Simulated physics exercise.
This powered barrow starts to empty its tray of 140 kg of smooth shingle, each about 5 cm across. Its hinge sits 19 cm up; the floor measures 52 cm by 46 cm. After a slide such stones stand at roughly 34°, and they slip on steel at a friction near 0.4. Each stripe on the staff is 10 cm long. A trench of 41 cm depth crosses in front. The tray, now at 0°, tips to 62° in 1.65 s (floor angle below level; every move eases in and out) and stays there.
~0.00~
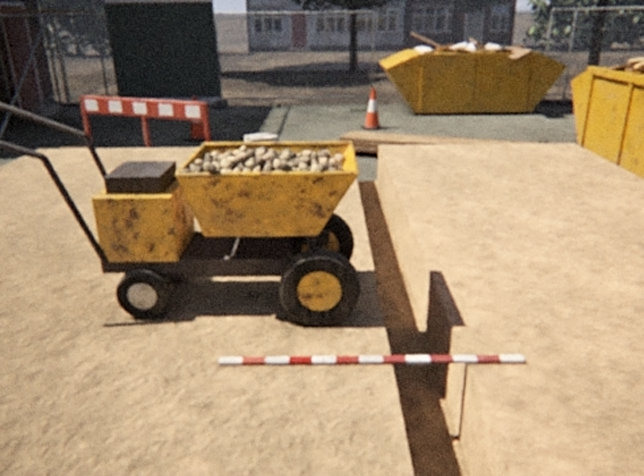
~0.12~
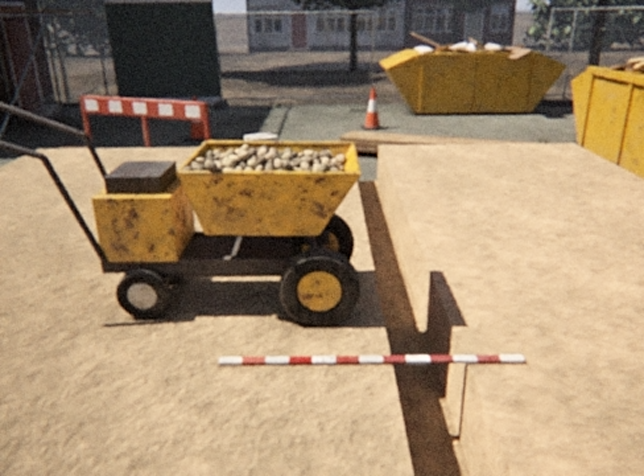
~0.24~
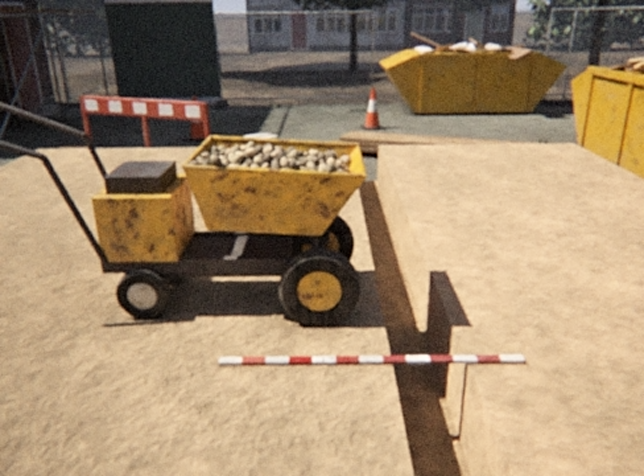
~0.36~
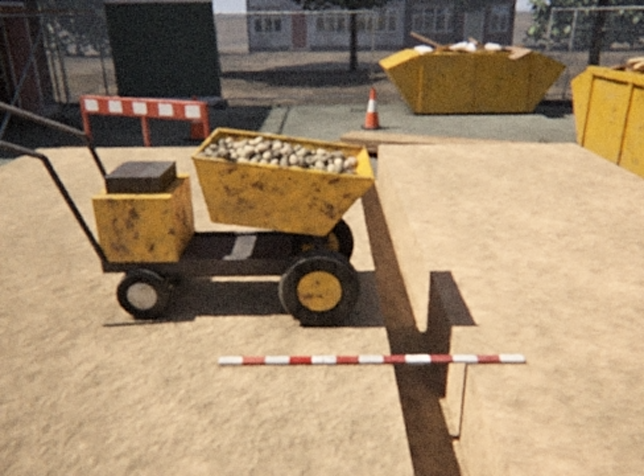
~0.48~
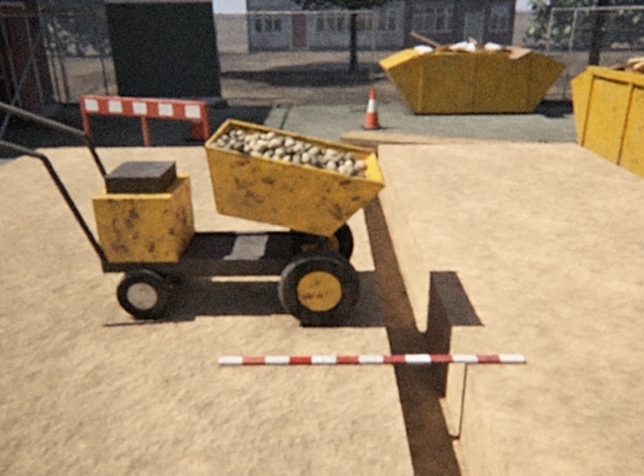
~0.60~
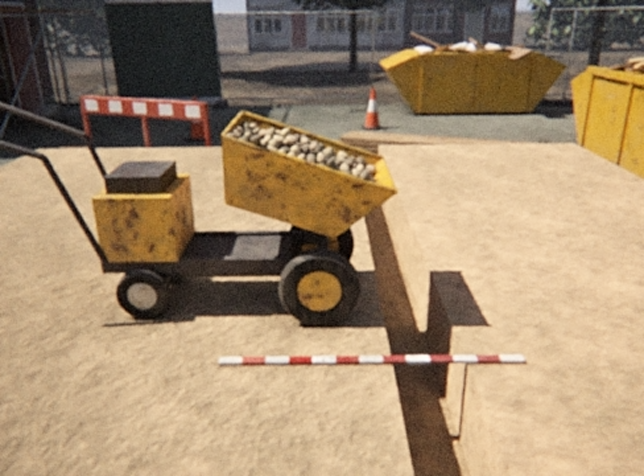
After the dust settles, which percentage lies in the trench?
Some 23 per cent of it.
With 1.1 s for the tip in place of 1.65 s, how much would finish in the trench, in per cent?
In that case some 15 per cent.
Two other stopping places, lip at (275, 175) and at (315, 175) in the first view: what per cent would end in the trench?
About 70 and 55 per cent.
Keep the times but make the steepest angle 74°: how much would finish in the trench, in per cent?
It would be near 30 per cent.
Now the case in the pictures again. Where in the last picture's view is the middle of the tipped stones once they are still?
Their middle is at about (472, 294).
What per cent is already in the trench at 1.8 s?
About 0 per cent by then.
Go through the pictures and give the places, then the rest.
In the first frame, the tray is at 0°, its lip at (358, 173); the top of the load is at (269, 155).
The second frame shows lip at (360, 174), floor tilted 1°, highest stones at (249, 154); the stones move at 0.1 m/s on average.
The third frame shows lip at (366, 176), floor tilted 4°, highest stones at (248, 151); the stones move at 0.3 m/s on average.
In the fourth frame, the tray is at 8°, its lip at (375, 180); the top of the load is at (246, 146); the stones move at 0.3 m/s on average.
In the fifth frame, the tray is at 13°, its lip at (385, 185); the top of the load is at (245, 138); the stones move at 0.4 m/s on average.
In the sixth frame, the tray is at 19°, its lip at (397, 192); the top of the load is at (255, 131); the stones move at 0.5 m/s on average.
After 1.2 s the floor is at 52°; 99 % in the tray, 1 % in the trench, 1 % past the trench; the foremost stones are at (454, 243).
After 1.8 s the floor is at 62°; 67 % in the tray, 1 % in the trench, 32 % past the trench; the foremost stones are at (548, 294).
After 2.1 s the floor is at 62°; 48 % in the tray, 3 % in the trench, 49 % past the trench; the foremost stones are at (612, 286).
After 4.1 s the floor is at 62°; 24 % in the tray, 23 % in the trench, 53 % past the trench; the foremost stones are past the picture's edge.
